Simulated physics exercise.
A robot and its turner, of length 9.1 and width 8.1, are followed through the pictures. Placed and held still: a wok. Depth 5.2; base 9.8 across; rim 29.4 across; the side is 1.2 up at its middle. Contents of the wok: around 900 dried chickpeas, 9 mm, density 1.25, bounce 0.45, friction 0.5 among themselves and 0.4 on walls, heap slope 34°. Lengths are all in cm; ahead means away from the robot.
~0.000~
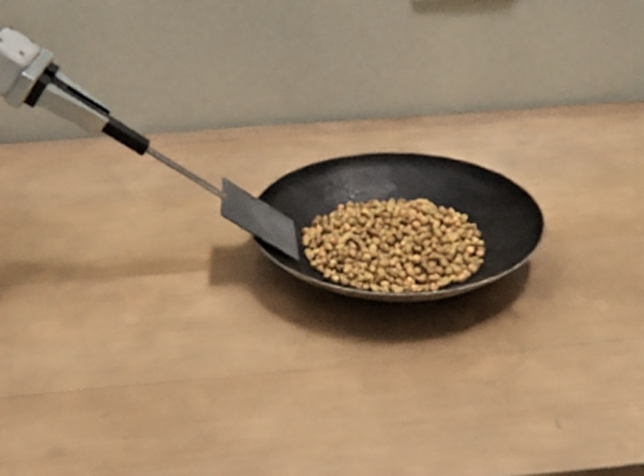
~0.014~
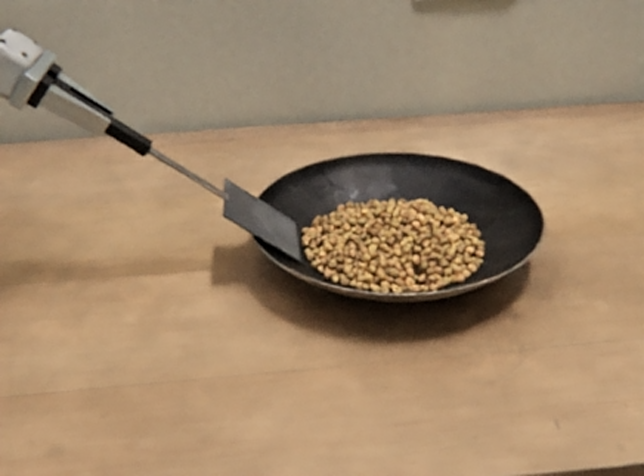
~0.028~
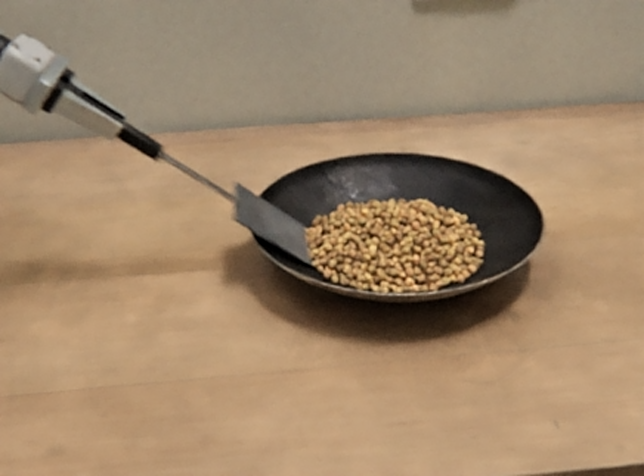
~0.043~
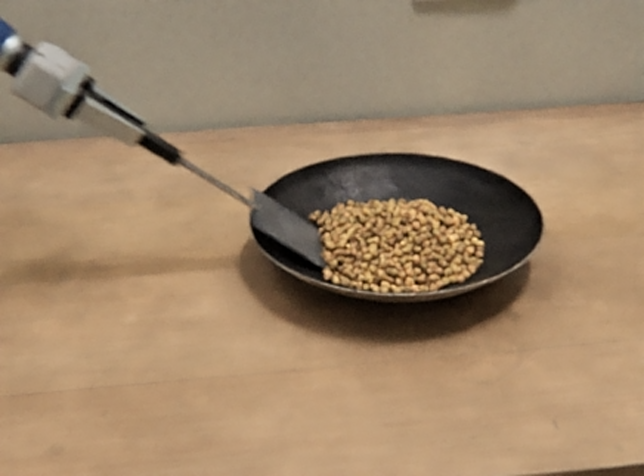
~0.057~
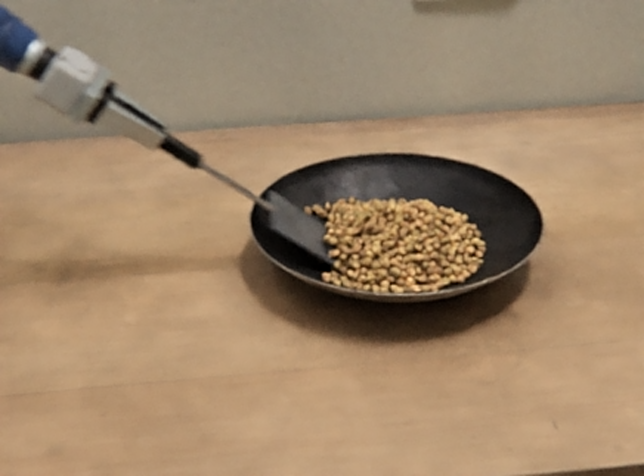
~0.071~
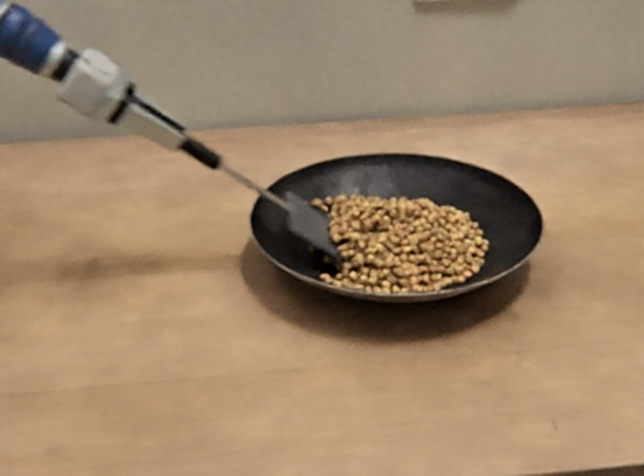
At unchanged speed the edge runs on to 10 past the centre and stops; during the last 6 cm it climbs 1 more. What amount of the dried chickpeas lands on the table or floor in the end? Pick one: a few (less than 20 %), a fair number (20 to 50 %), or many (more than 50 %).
A fair number, 20 to 50 %.
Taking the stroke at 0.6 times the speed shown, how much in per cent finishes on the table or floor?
About 20 per cent.
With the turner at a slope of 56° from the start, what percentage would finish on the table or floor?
It would then be close to 35 %.
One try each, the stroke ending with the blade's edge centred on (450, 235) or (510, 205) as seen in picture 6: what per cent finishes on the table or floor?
Close to 10 and close to 45 per cent, respectively.
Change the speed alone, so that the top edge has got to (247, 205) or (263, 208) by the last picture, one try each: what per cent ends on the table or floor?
Respectively, around 10 and 20 per cent.
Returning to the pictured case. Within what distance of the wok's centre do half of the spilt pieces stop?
I reckon close to 38 centimetres.
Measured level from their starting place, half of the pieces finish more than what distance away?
Somewhere around 6 centimetres, I'd say.
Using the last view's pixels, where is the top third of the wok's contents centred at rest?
Roughly (447, 240).
By 0.11 s, sloping 40°, highest piece 9 above the table; 900 in the wok.
By 0.14 s, sloping 40°, highest piece 11 above the table; 899 in the wok, 1 on the blade or in flight.
By 0.36 s, sloping 40°, highest piece 13 above the table; 565 in the wok, 185 on the table or floor, 150 on the blade or in flight.
By 1.41 s, sloping 40°, highest piece 4 above the table; 565 in the wok, 335 on the table or floor.
Final count, 565 in the wok, 335 on the table or floor. That is 37 % on the table or floor.
